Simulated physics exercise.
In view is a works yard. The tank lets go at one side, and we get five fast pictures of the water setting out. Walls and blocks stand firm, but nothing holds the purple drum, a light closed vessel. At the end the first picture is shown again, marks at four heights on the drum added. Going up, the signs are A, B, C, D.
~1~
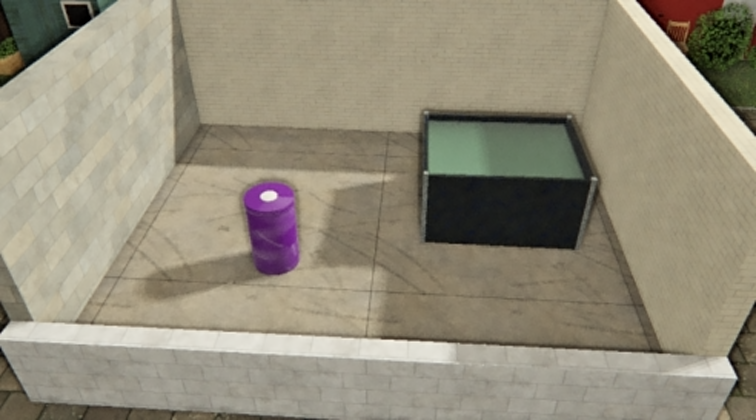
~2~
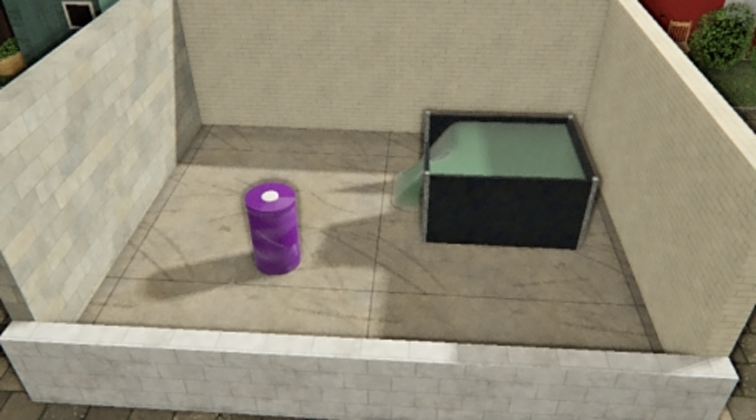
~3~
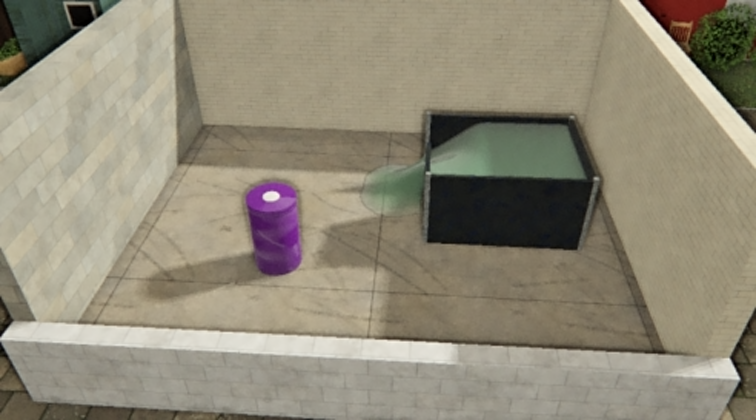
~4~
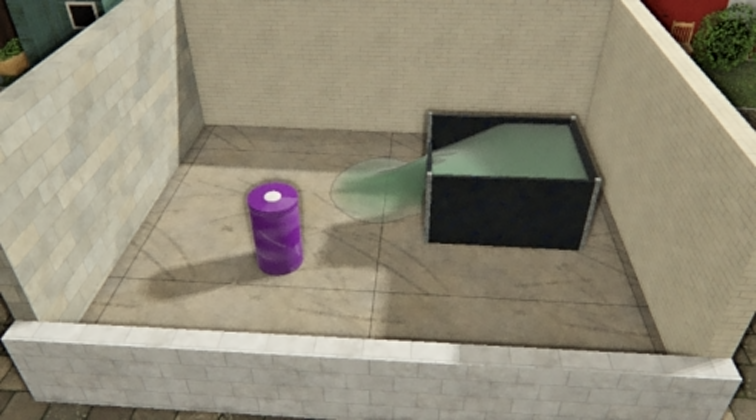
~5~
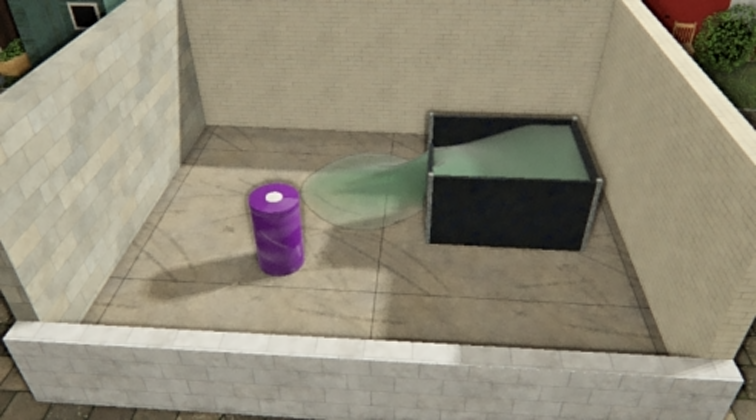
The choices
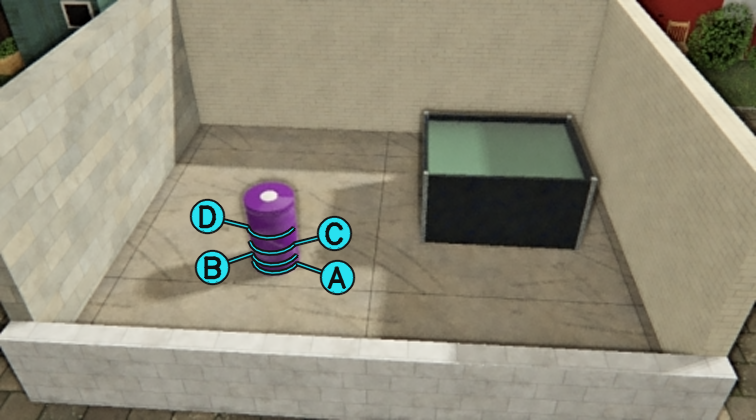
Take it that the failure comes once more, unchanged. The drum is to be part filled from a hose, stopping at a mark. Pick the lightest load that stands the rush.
I would pick mark B.
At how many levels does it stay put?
Three.
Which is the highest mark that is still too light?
A.
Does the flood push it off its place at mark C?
No.
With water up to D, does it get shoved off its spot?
No, that is safe.
On the marked copy, A at (272, 273); B at (270, 264); C at (269, 253); D at (266, 237); from the bottom up A, B, C, D.
With A, it is pushed about 3 times its own width away.
With B, it does not move.
With C, it does not move.
With D, it does not move.
